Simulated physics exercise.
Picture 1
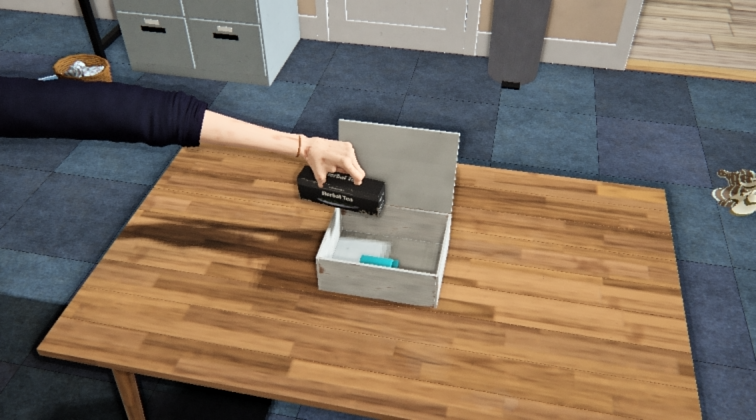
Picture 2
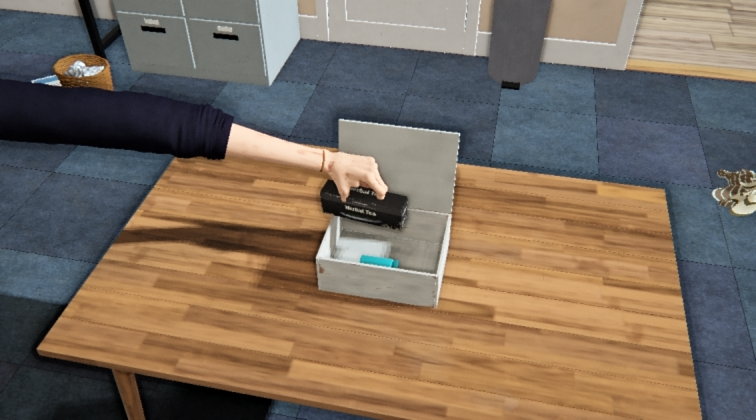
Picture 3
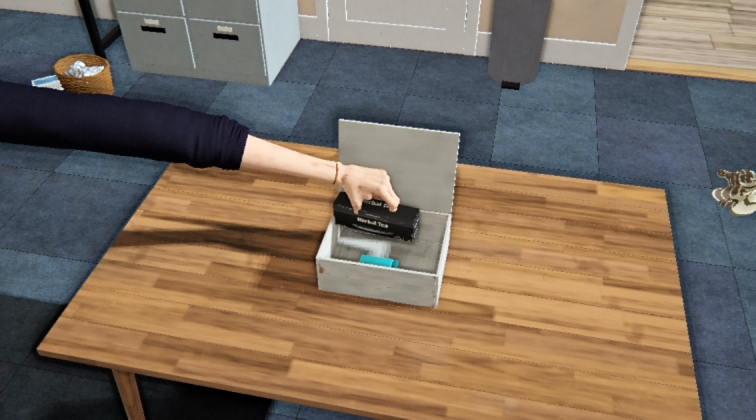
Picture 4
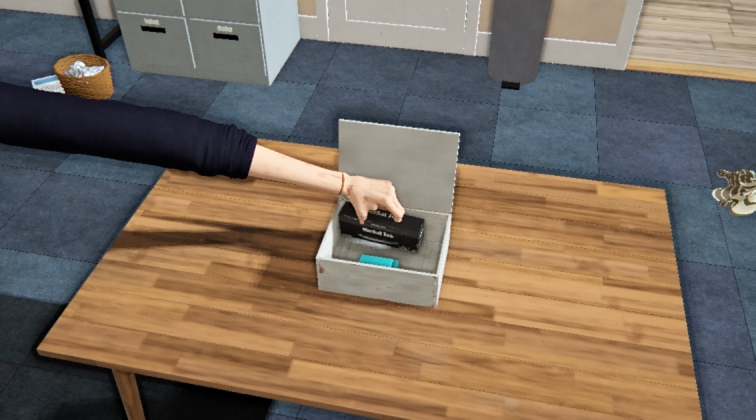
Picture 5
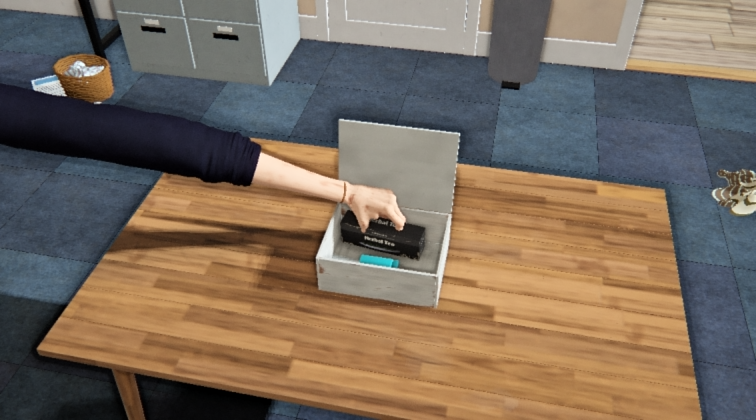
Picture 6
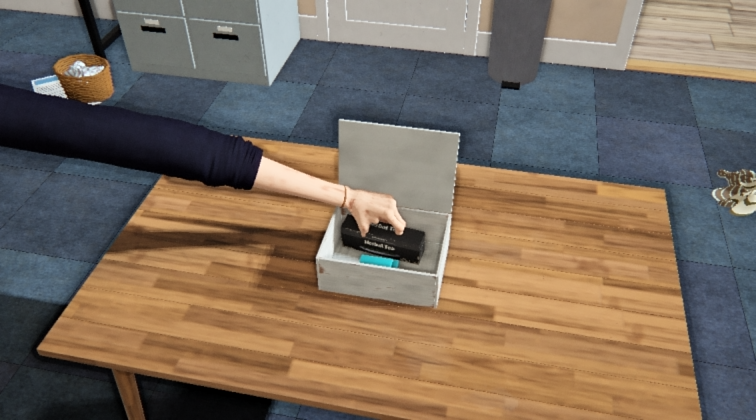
On a wooden table in a carpeted room, a hand lowering a black herbal tea carton into an open grey box.
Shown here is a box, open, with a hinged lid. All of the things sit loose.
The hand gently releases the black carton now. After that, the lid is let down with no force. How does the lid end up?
In the end, the box is closed up fine.
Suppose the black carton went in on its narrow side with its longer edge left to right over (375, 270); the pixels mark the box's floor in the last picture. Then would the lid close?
Result: Lid shut.
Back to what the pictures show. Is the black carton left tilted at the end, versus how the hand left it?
The black carton stays as placed.
Then, 1.20 s later than the last frame, lid starting down.
Then, 1.60 s later than the last frame, lid 59° above the rim.
Then, 1.80 s later than the last frame, lid 32° above the rim.
Then, 2.00 s later than the last frame, lid shut.
When it is over, lid shut; both as before. End places, in pixels of the last picture, black carton near (383, 240).
